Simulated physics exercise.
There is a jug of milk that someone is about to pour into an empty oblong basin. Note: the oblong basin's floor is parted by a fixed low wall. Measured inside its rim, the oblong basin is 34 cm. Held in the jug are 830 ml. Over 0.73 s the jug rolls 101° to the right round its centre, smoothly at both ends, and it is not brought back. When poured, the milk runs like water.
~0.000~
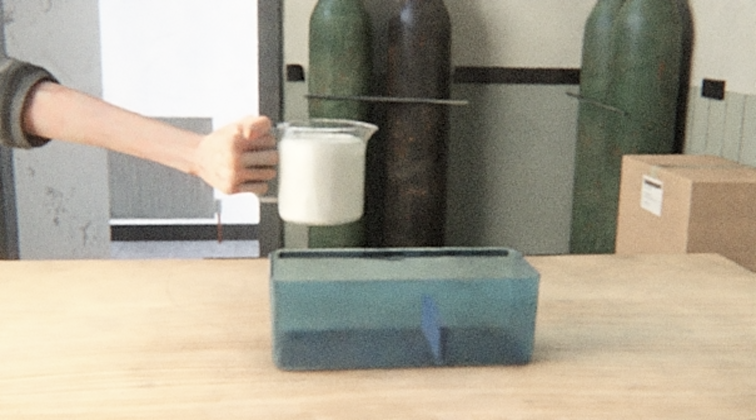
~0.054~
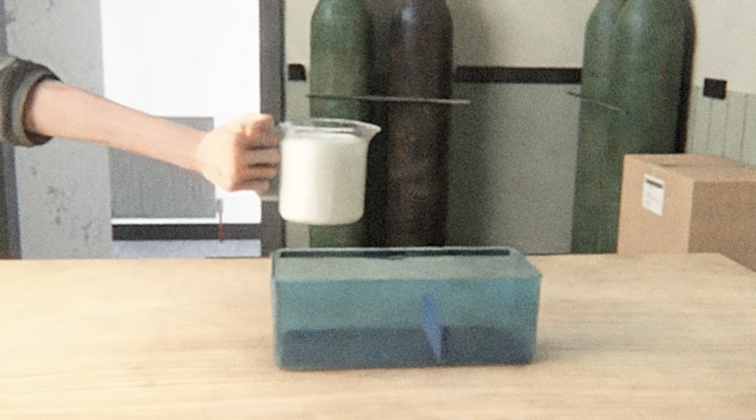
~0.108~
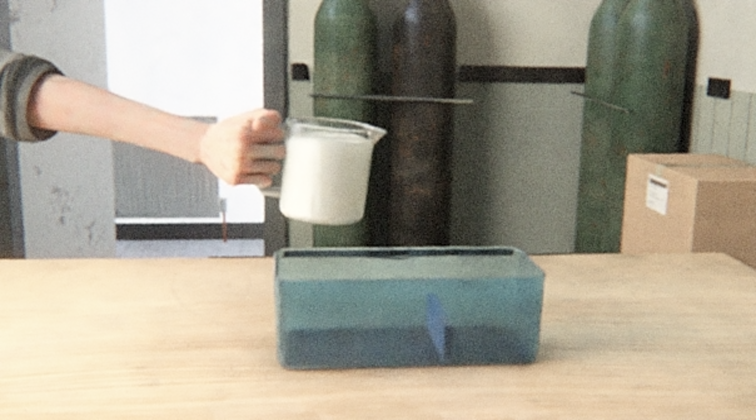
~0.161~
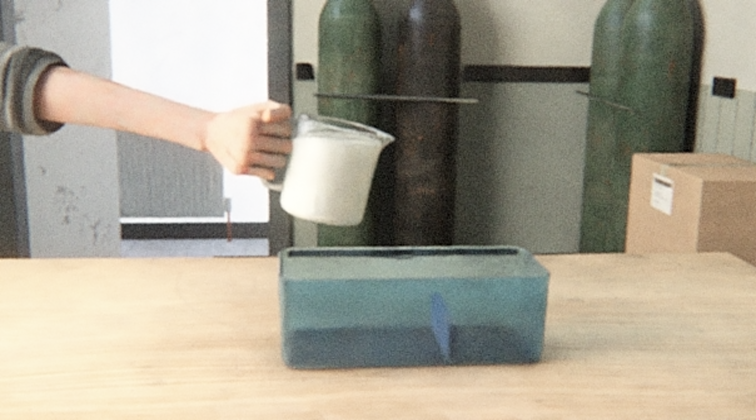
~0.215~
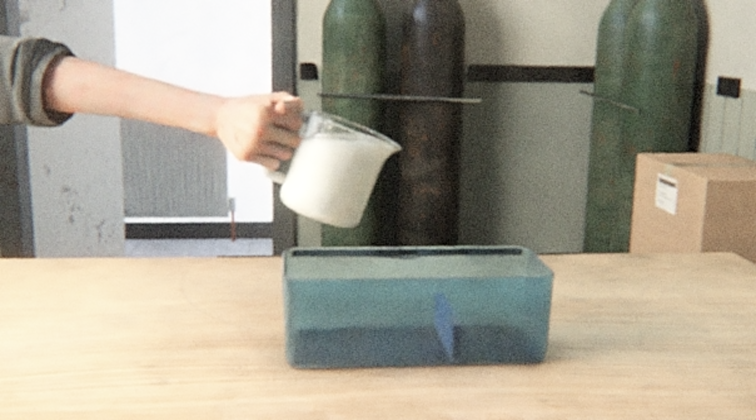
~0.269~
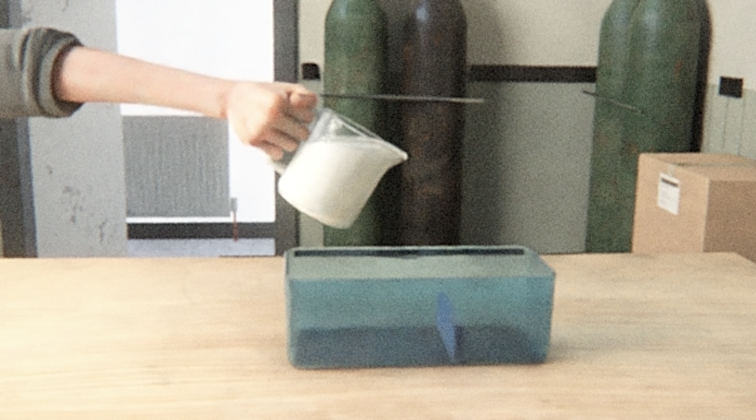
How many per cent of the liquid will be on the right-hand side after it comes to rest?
Some 19 per cent will be on the right-hand side.
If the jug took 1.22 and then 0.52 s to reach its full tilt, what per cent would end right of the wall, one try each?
Result: 30 per cent, then 15 per cent.
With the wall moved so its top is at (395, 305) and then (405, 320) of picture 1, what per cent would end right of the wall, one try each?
Try 1: 90 %; try 2: 75 %.
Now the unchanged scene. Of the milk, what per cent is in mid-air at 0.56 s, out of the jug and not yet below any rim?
Roughly 22 %.
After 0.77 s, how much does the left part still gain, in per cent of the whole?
Near 28 percent, give or take.
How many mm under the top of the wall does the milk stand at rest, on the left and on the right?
Left roughly 26 mm; right roughly 40 mm.
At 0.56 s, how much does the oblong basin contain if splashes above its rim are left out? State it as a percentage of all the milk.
Close to 18 in a hundred.
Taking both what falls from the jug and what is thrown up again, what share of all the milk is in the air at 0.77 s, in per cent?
Close to 12 per cent.
By 0.56 s the tilt is 88° and 61 per cent is still to pour, 9 is left of the wall and 8 right of it.
By 0.77 s the tilt is 101° and 18 per cent is still to pour, 52 is left of the wall and 17 right of it.
By 0.99 s the tilt is 101° and 4 per cent is still to pour, 71 is left of the wall and 18 right of it.
By 1.23 s the tilt is 101° and 1 per cent is still to pour, 78 is left of the wall and 19 right of it.
At rest 79 per cent lies left of the wall, 19 right of it and 2 outside.
